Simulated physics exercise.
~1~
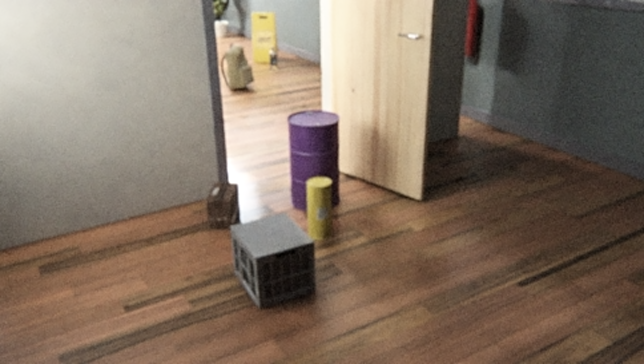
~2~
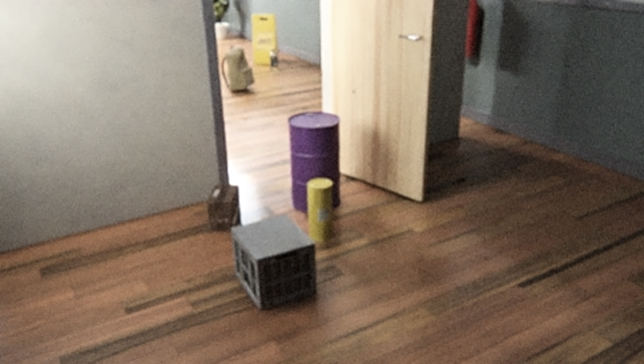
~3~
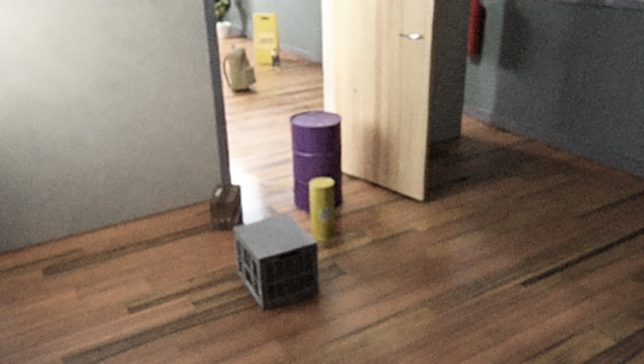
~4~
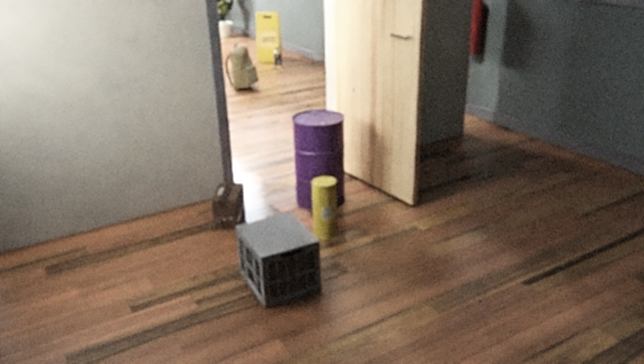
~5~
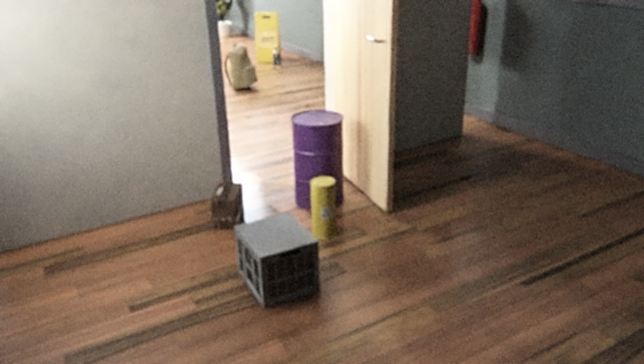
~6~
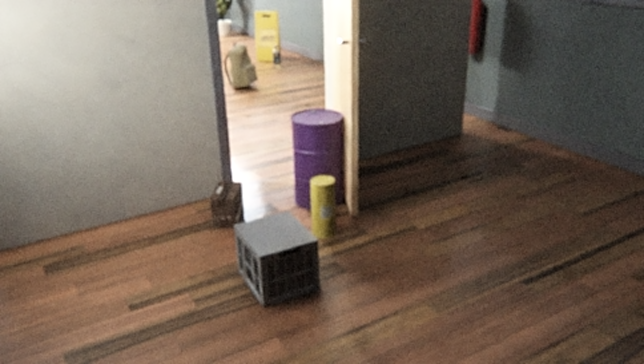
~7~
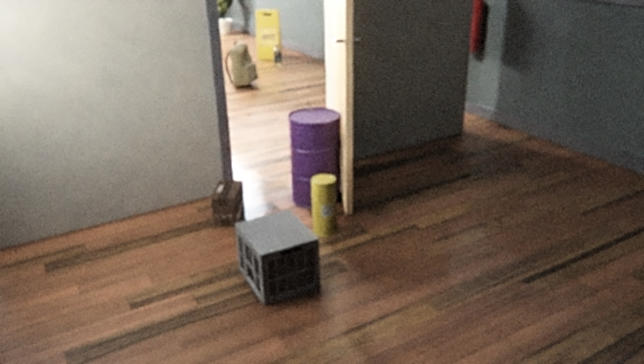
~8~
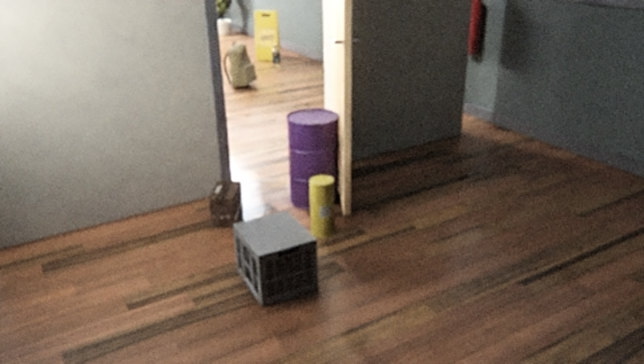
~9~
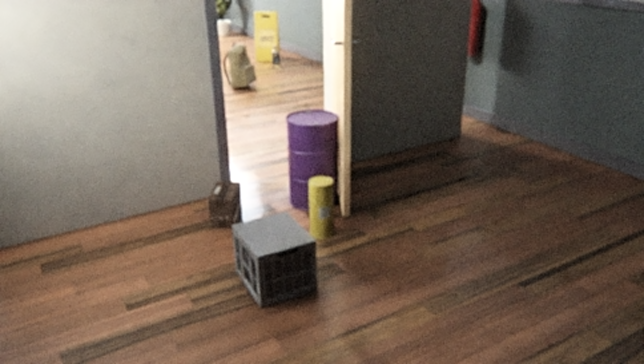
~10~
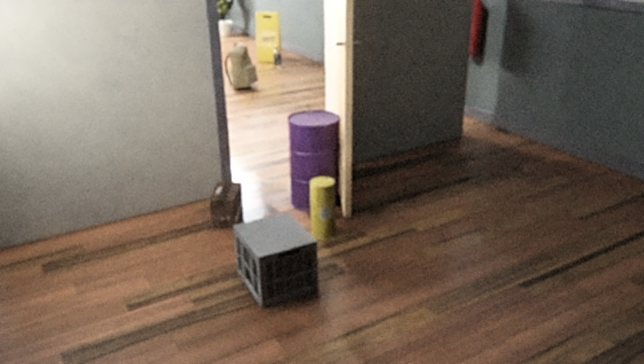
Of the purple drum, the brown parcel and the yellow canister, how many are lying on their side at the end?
None of them are; the drum, the parcel and the canister are all still upright when the door has come to rest.
